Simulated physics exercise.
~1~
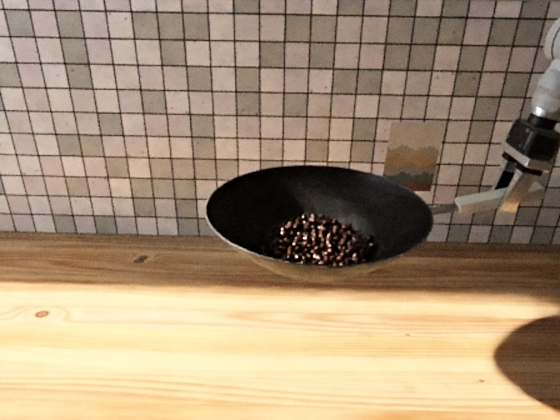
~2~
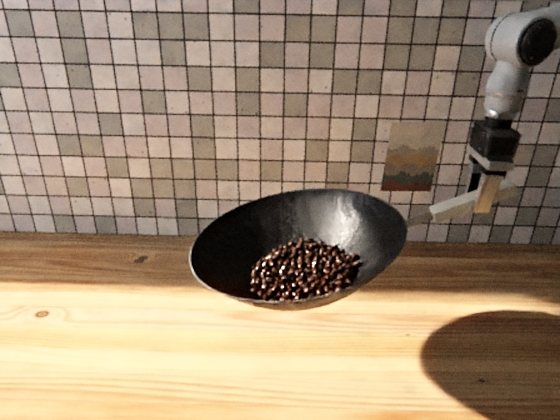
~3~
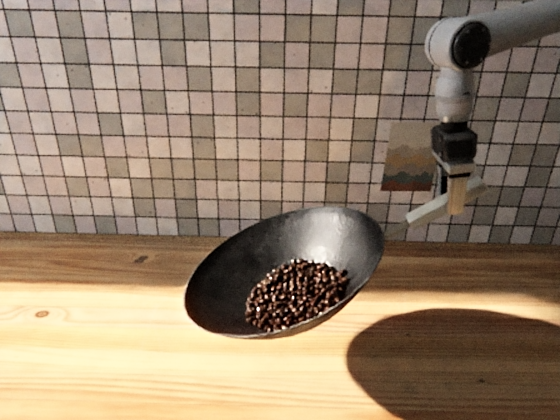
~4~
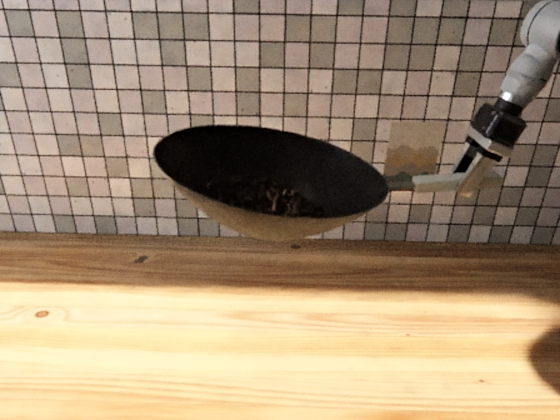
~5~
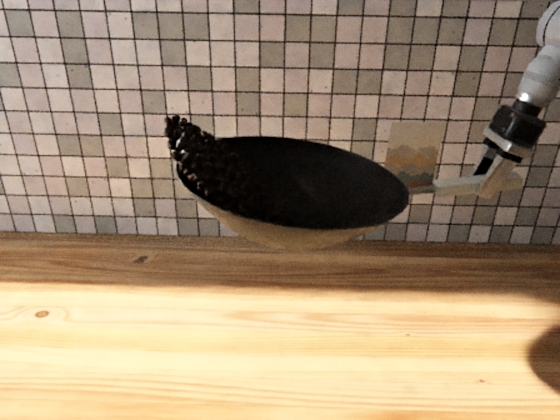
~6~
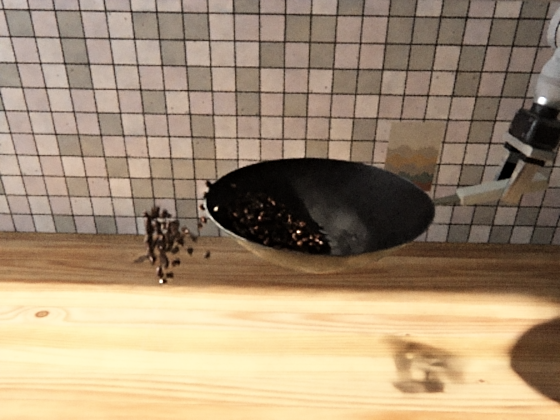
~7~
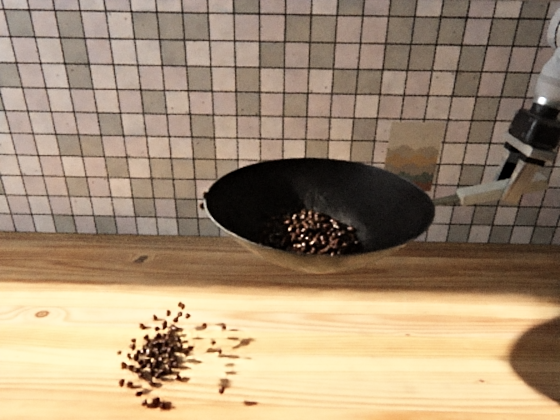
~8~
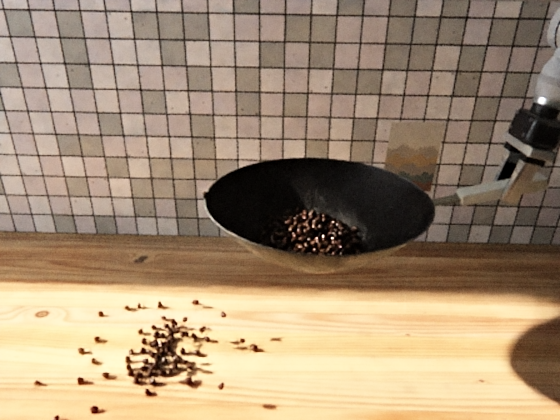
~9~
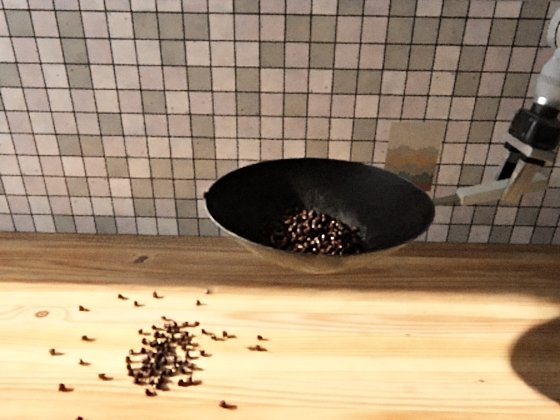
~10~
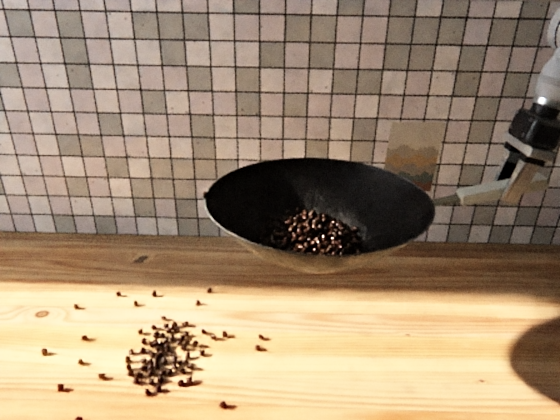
The clip opens on a robotic arm holding a dark wok of small brown beans above a wooden counter, with a tiled wall behind. The arm lowers the wok and tips it so that its open side turns toward the viewer, the beans settling low inside. It then lifts the wok and tilts it the other way before shifting it back to the right. The beans surge up the left side, and some spill over the rim, dropping onto the counter and scattering. At the end the wok hangs level and still, most beans inside, with a loose cluster lying below.
